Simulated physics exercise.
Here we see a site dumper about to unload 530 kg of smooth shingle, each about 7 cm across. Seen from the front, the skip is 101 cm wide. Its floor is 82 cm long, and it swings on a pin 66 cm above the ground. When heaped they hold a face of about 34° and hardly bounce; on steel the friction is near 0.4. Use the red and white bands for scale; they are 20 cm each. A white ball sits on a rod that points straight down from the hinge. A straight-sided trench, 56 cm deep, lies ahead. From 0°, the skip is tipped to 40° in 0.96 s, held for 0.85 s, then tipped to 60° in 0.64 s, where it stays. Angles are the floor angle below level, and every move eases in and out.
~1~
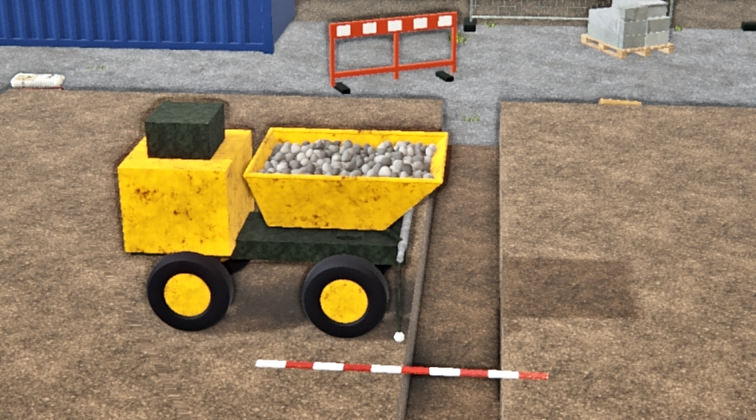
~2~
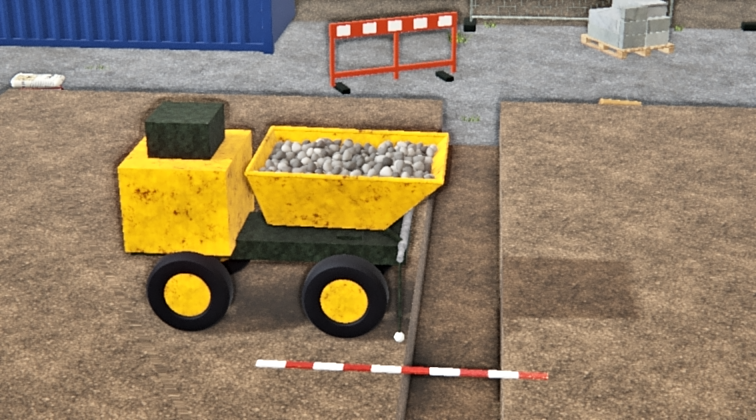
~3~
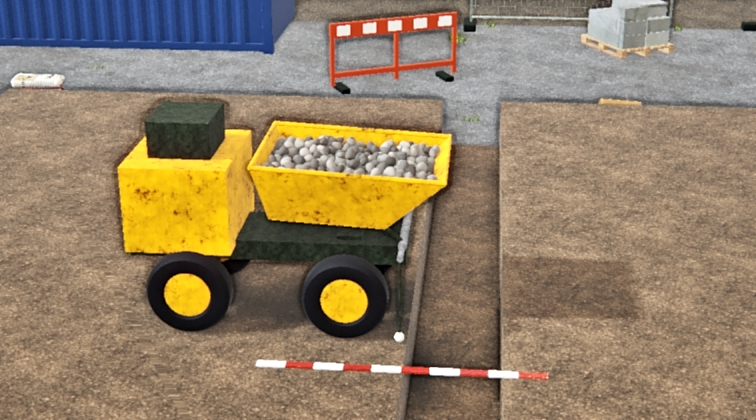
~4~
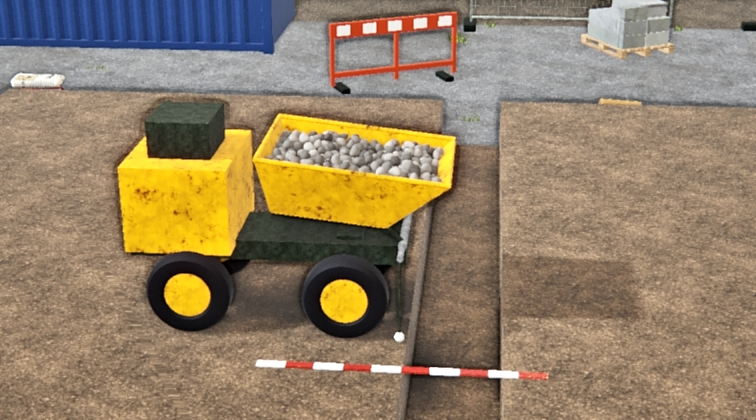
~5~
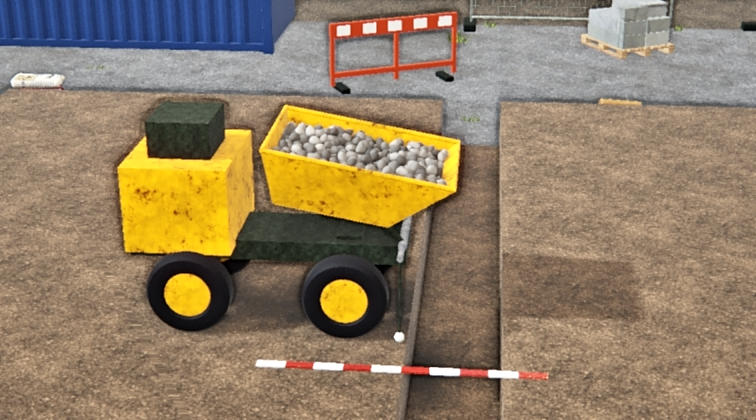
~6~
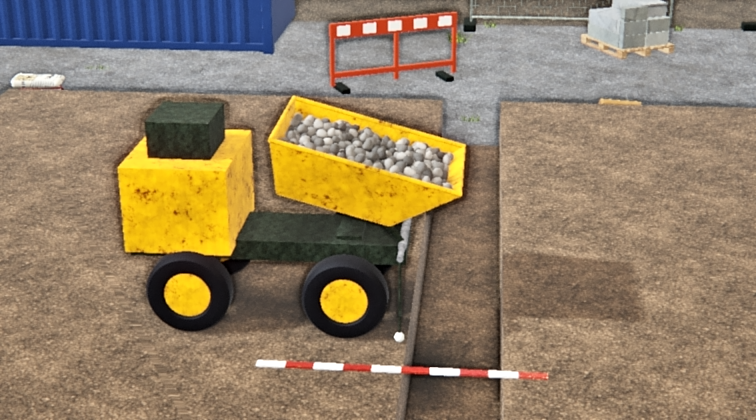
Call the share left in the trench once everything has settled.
Roughly 25 per cent.
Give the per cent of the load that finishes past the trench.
About 75% of the load.
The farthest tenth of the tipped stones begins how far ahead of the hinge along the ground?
Some 160 cm out from the hinge.
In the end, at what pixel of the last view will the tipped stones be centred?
The resting stones are centred at roughly (546, 311).
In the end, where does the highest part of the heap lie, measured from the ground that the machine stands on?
Roughly 30 cm above the ground.
A little later the floor is at 34°; 100 % in the skip; the foremost stones are at (465, 191).
Then the floor is at 40°; 99 % in the skip, 1 % in the trench; the foremost stones are at (493, 203).
Later still the floor is at 60°; 40 % in the skip, 8 % in the trench, 52 % past the trench; the foremost stones are at (658, 327).
In the end the floor is at 60°; 0 % in the skip, 24 % in the trench, 76 % past the trench; the foremost stones are at (721, 328).
